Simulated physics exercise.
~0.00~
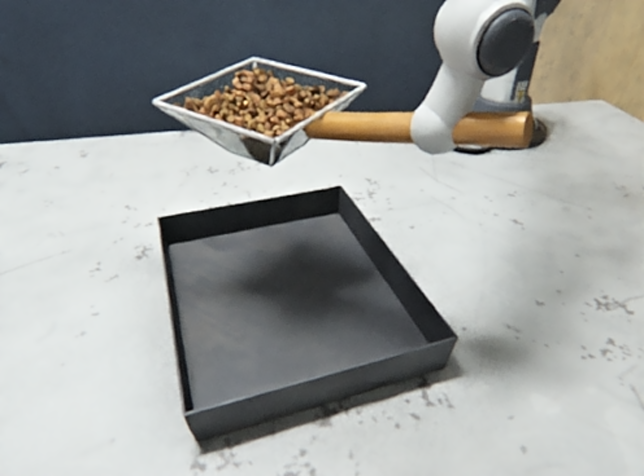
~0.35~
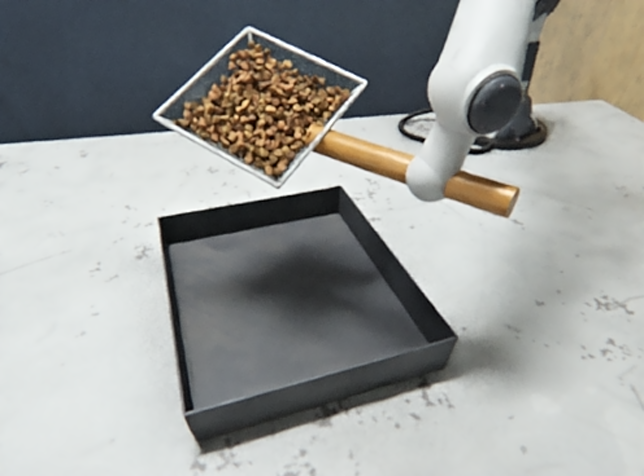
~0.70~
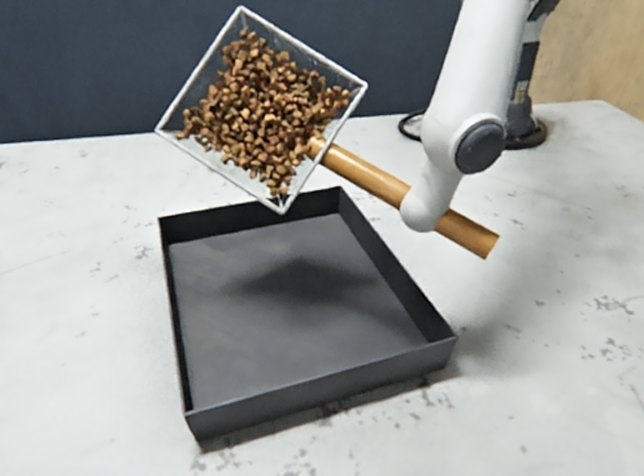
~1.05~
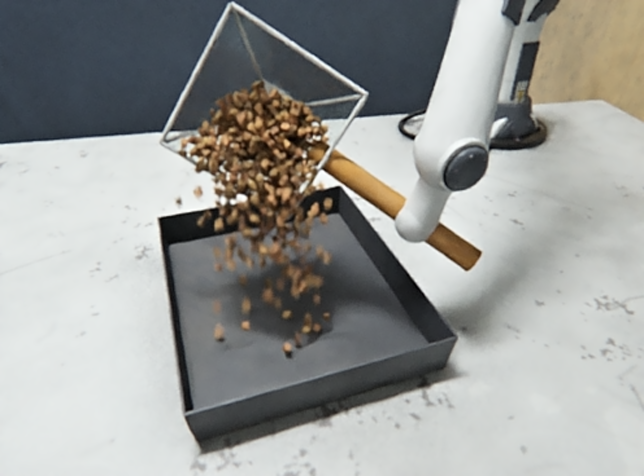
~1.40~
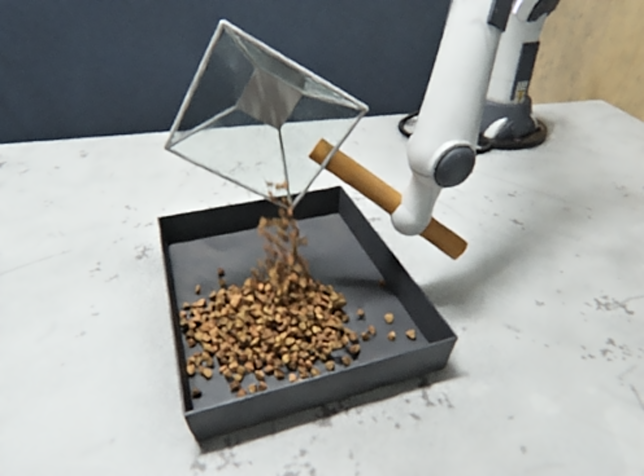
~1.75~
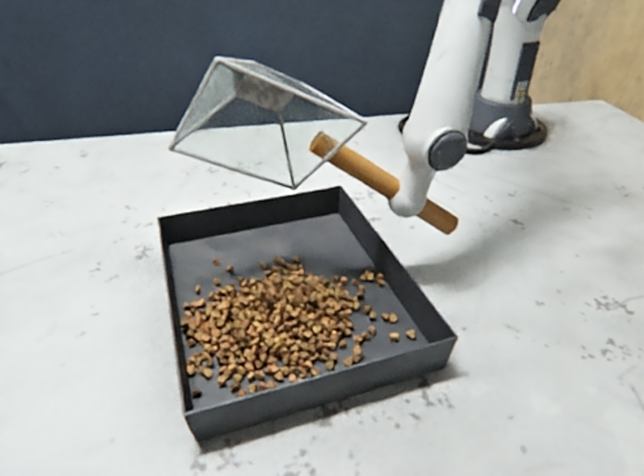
On a pale tabletop, a robot arm tips a clear-sided scoop of brown pieces until it empties into a dark tray.
